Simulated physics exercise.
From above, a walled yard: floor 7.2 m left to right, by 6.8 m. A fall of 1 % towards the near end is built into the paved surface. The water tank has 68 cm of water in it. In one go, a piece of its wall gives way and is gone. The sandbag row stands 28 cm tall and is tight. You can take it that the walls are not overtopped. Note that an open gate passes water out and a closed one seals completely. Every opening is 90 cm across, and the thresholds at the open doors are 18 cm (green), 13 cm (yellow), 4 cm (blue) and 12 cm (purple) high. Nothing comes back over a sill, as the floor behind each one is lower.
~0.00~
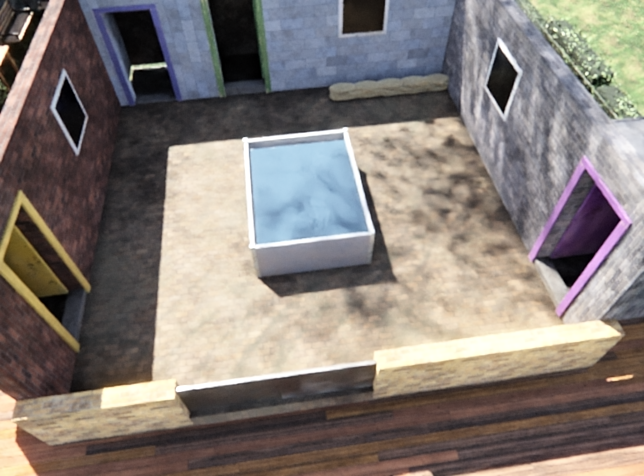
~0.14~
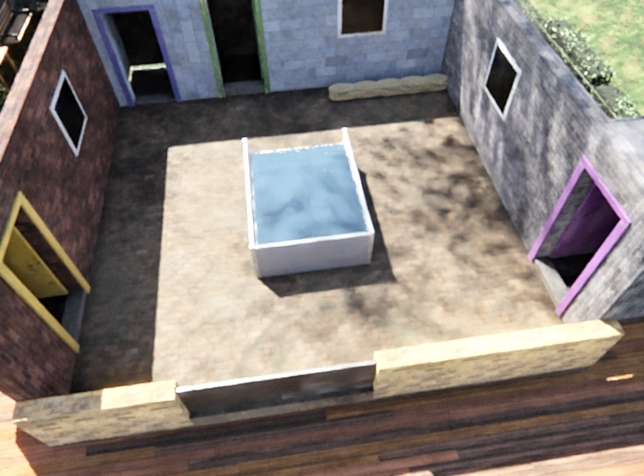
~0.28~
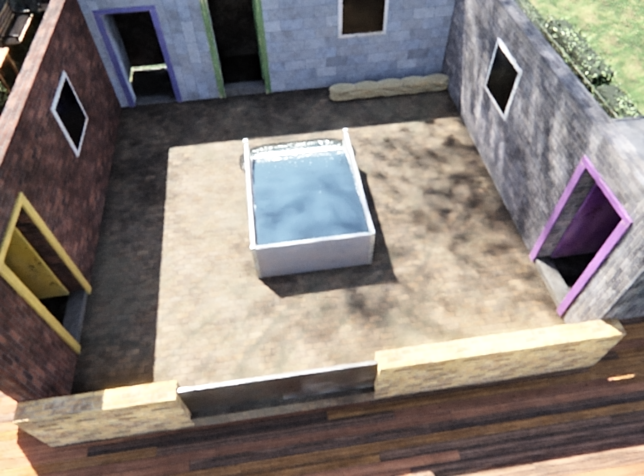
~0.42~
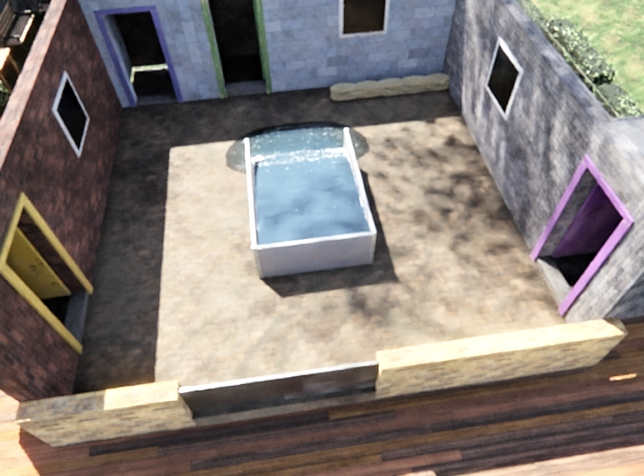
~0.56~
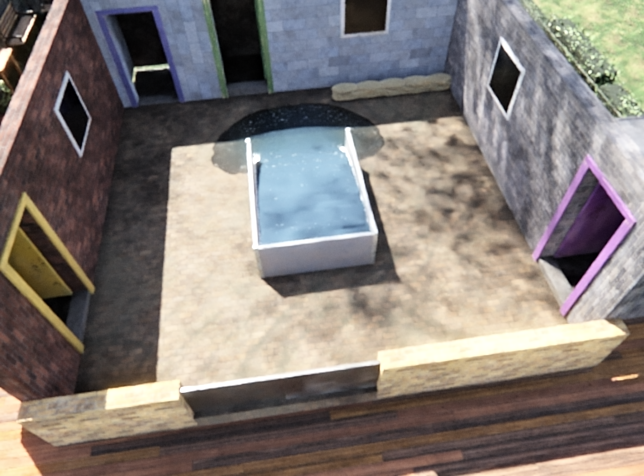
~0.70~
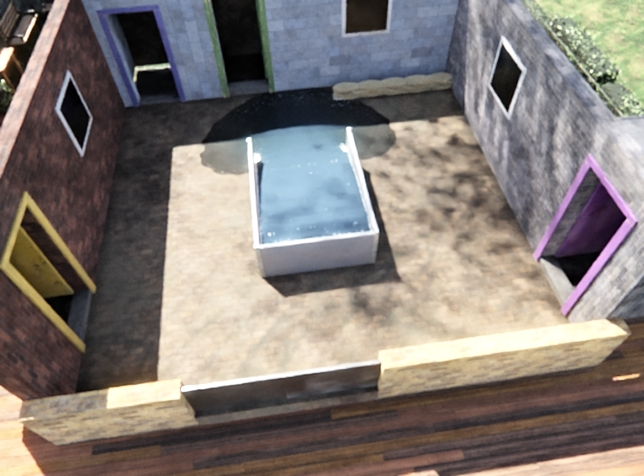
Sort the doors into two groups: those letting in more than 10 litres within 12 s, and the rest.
The green door goes in the first group; the yellow door goes with the rest; the blue door goes in the first group; the purple door goes with the rest.
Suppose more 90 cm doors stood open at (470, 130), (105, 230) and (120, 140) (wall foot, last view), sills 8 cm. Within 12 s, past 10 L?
The first one exceeds it, the second one doesn't reach it, and the third one exceeds it.
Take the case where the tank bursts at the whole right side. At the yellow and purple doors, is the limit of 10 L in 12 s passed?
Against that limit the yellow door gives a lower amount and the purple door gives a greater amount.
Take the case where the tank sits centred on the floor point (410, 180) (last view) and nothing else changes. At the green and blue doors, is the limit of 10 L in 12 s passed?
Relative to the limit, green is within it and blue is beyond it.
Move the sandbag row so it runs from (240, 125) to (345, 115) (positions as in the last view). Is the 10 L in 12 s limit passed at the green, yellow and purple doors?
Doors: Green stays under / yellow stays under / purple stays under.
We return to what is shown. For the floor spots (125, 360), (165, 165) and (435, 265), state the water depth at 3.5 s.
Roughly 0, 2, 0 cm.
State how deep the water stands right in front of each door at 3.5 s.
Depth readings (cm): Green = 20; yellow = 0; blue = 14; purple = 0.
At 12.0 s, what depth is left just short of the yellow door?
The depth comes to around 4.5 centimetres.
After 1.4 s water covers 25 % of the floor and is deepest (38 cm) near (290, 92); green door 30 cm at the sill, 13 L in, yellow door not reached, blue door not reached, purple door not reached.
After 2.2 s water covers 30 % of the floor and is deepest (37 cm) near (299, 96); green door 32 cm at the sill, 57 L in, yellow door not reached, blue door 11 cm at the sill, 2 L in, purple door not reached.
After 3.5 s water covers 40 % of the floor and is deepest (38 cm) near (435, 82); green door 20 cm at the sill, 103 L in, yellow door not reached, blue door 14 cm at the sill, 32 L in, purple door not reached.
After 7.0 s water covers 90 % of the floor and is deepest (16 cm) near (427, 83); green door 7 cm at the sill, 106 L in, yellow door 4 cm at the sill, 0 L in, blue door 9 cm at the sill, 136 L in, purple door 3 cm at the sill, 0 L in.
After 12.0 s water covers 95 % of the floor and is deepest (14 cm) near (140, 408); green door 2 cm at the sill, 106 L in, yellow door 4 cm at the sill, 0 L in, blue door 3 cm at the sill, 167 L in, purple door 11 cm at the sill, 0 L in.
